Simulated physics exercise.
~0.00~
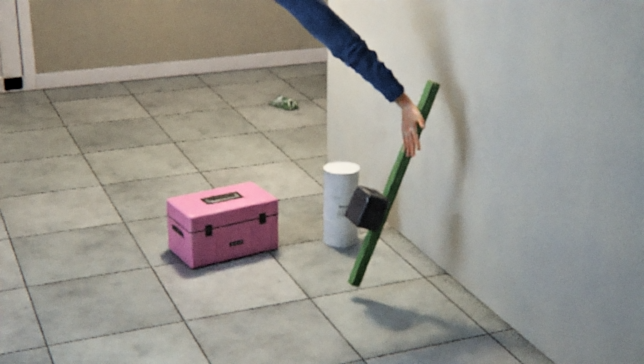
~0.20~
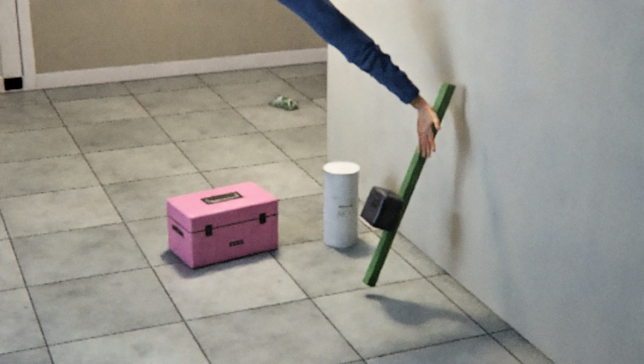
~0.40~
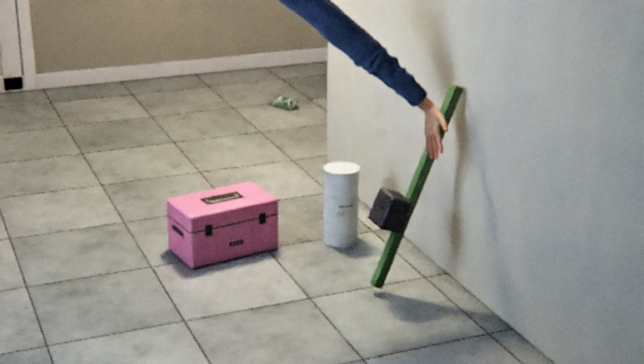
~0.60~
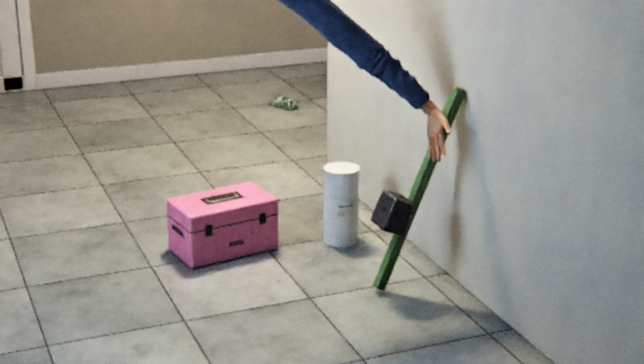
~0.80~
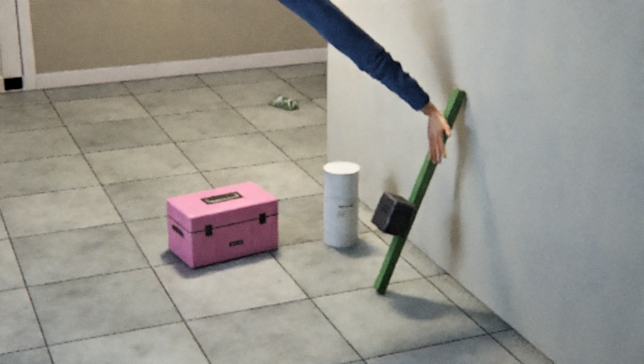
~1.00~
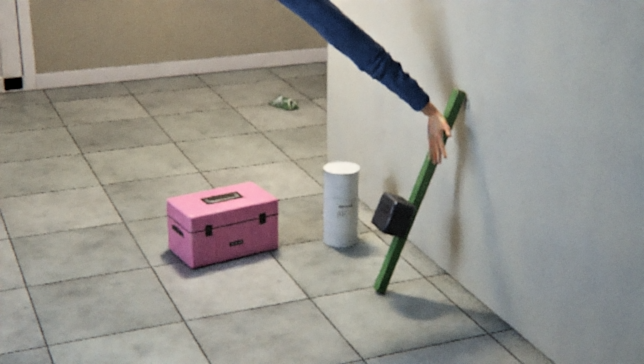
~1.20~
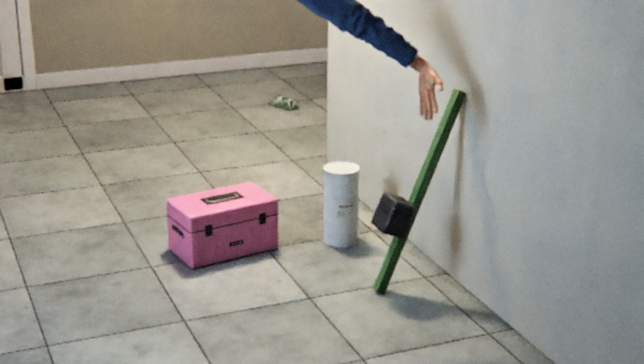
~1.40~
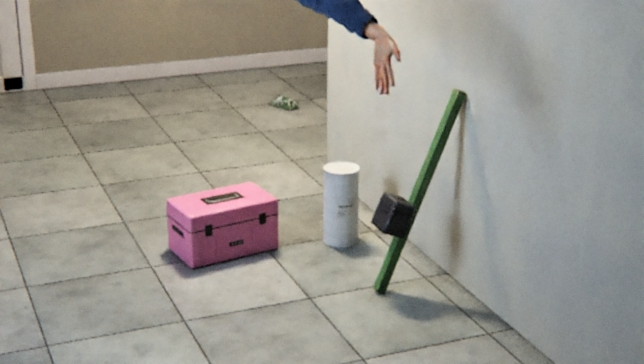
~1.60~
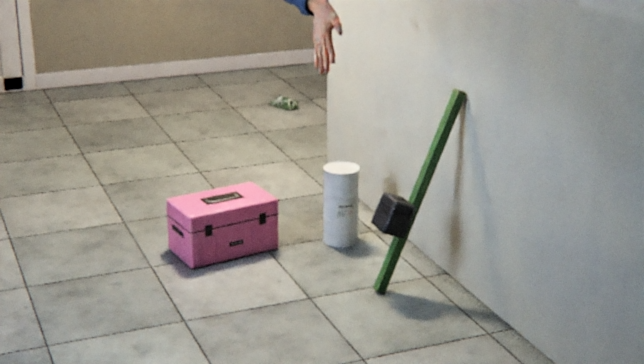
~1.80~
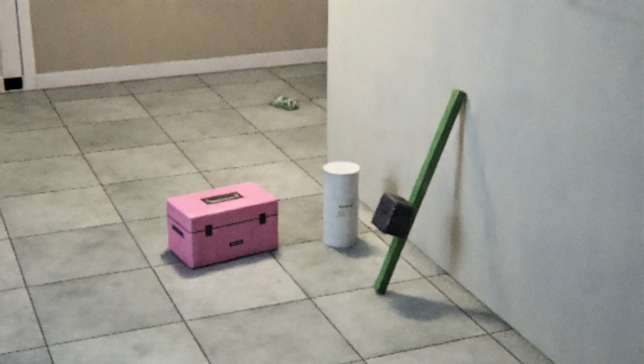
Green pole with a dark block attached being leaned against a bare wall by a hand, which withdraws, leaving it standing.
